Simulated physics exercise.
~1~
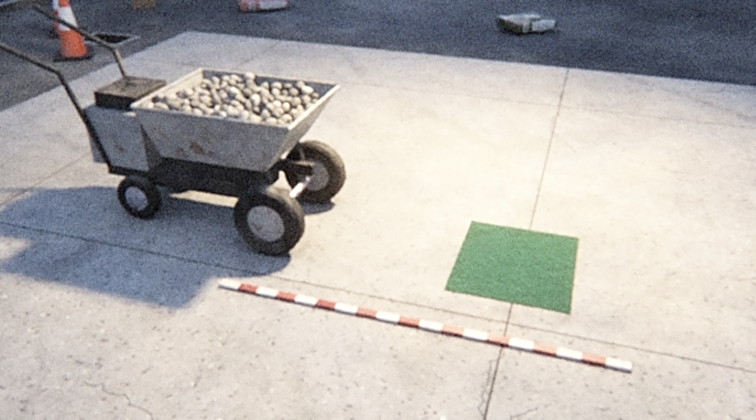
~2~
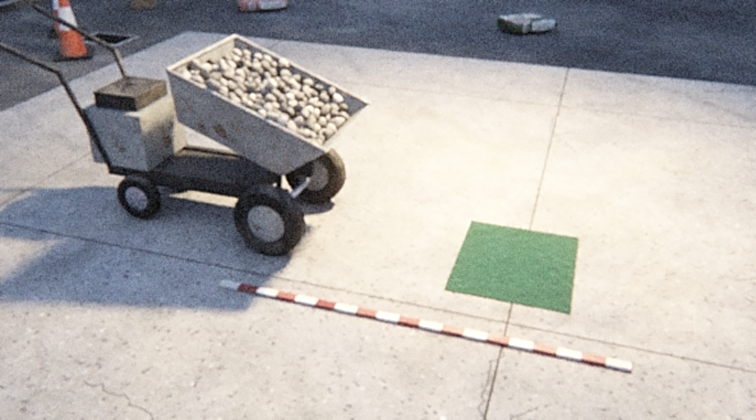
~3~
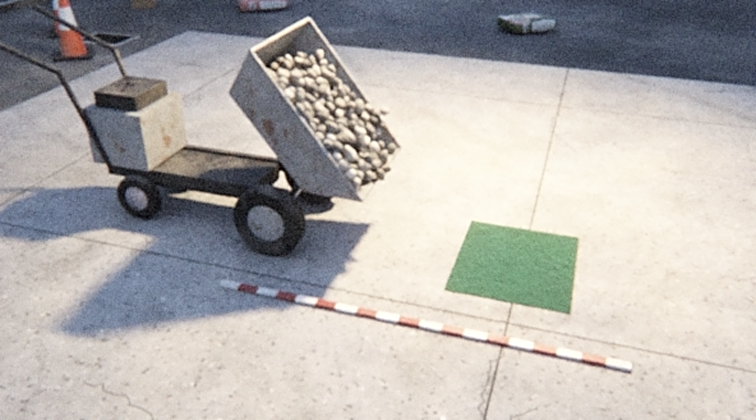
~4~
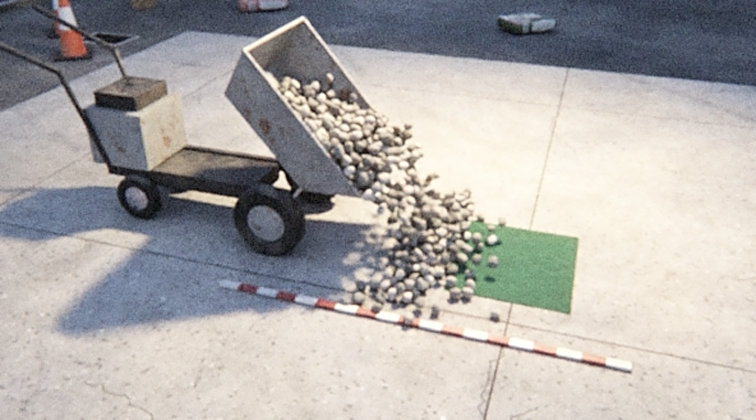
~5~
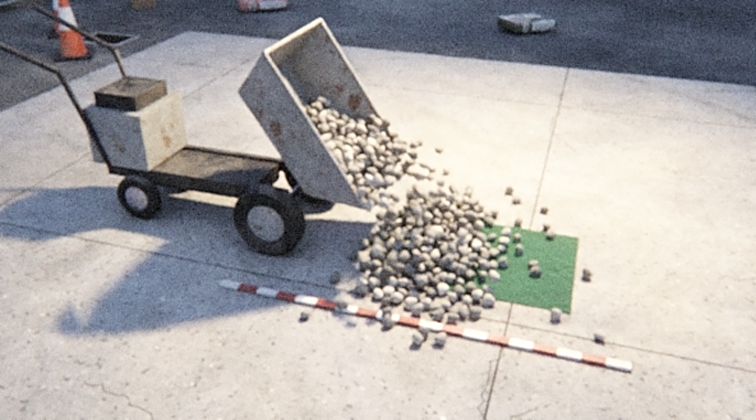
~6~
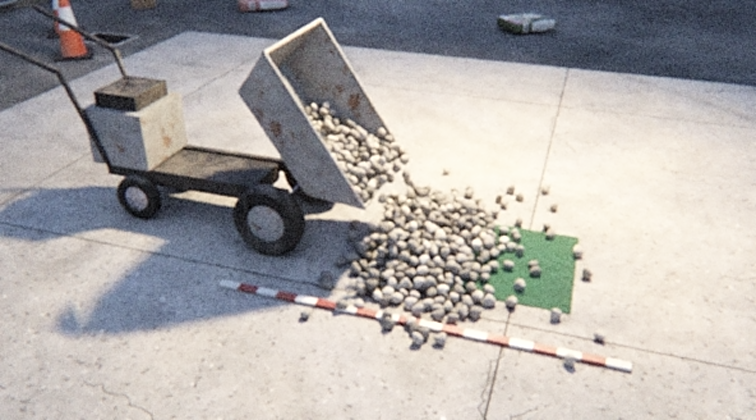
On a sunlit concrete yard, a small wheeled barrow tipped its tray of rounded stones steeply to the right, and they tumbled into a heap mostly short of a green sheet, with a few on it and many still in the raised tray.
